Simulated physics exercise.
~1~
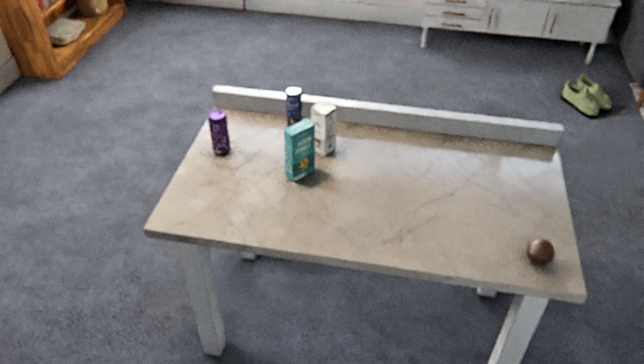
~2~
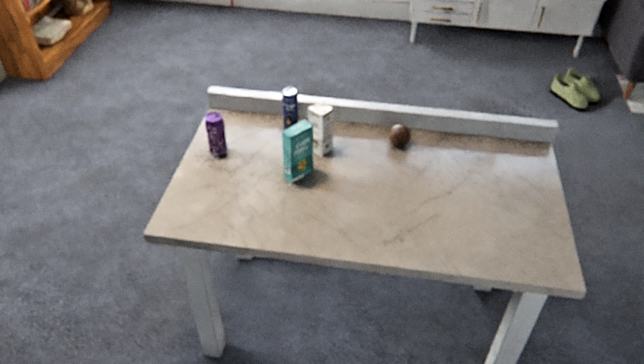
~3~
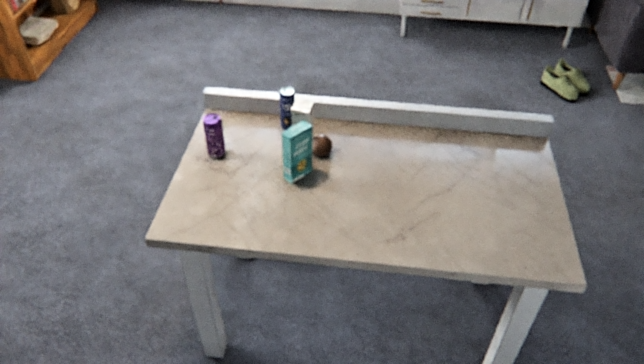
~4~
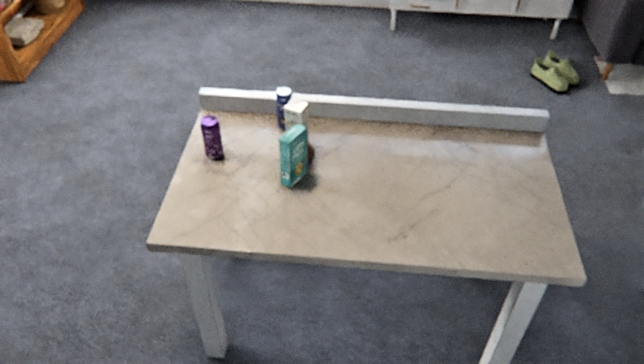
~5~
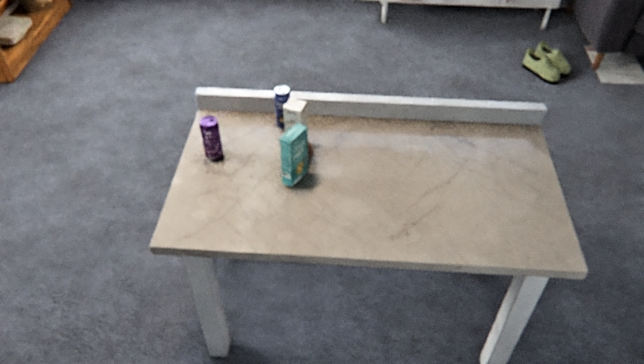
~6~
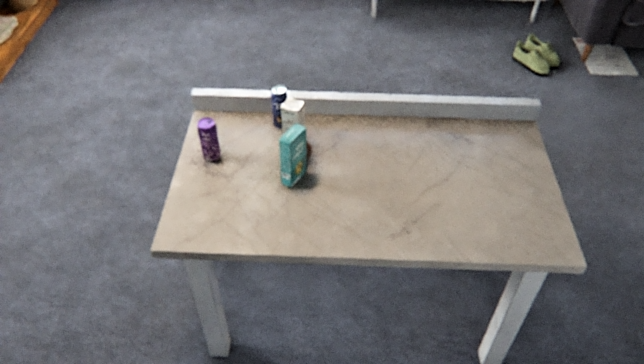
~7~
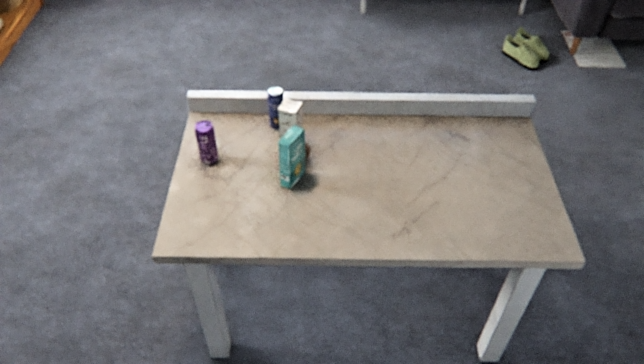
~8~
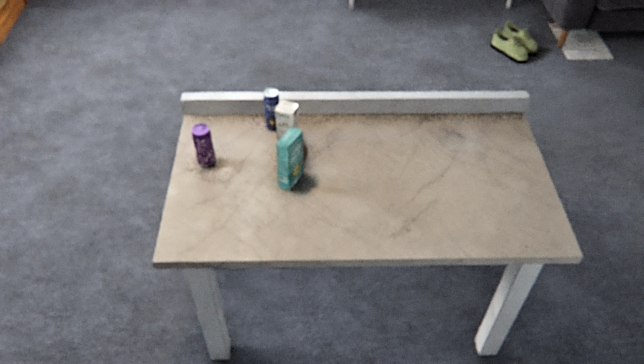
The clip opens on a pale table with a low white batten along its far edge, holding a purple can, a blue can, a white carton and a turquoise packet on the left, with a brown ball near the front right corner. The ball rolls left and away at a slant towards the batten. It then moves on leftward, coming back off the batten to the white carton, which shifts slightly but stays upright. The ball settles behind the turquoise packet, mostly hidden from view. As the view drifts, all four items remain standing and nothing leaves the table.
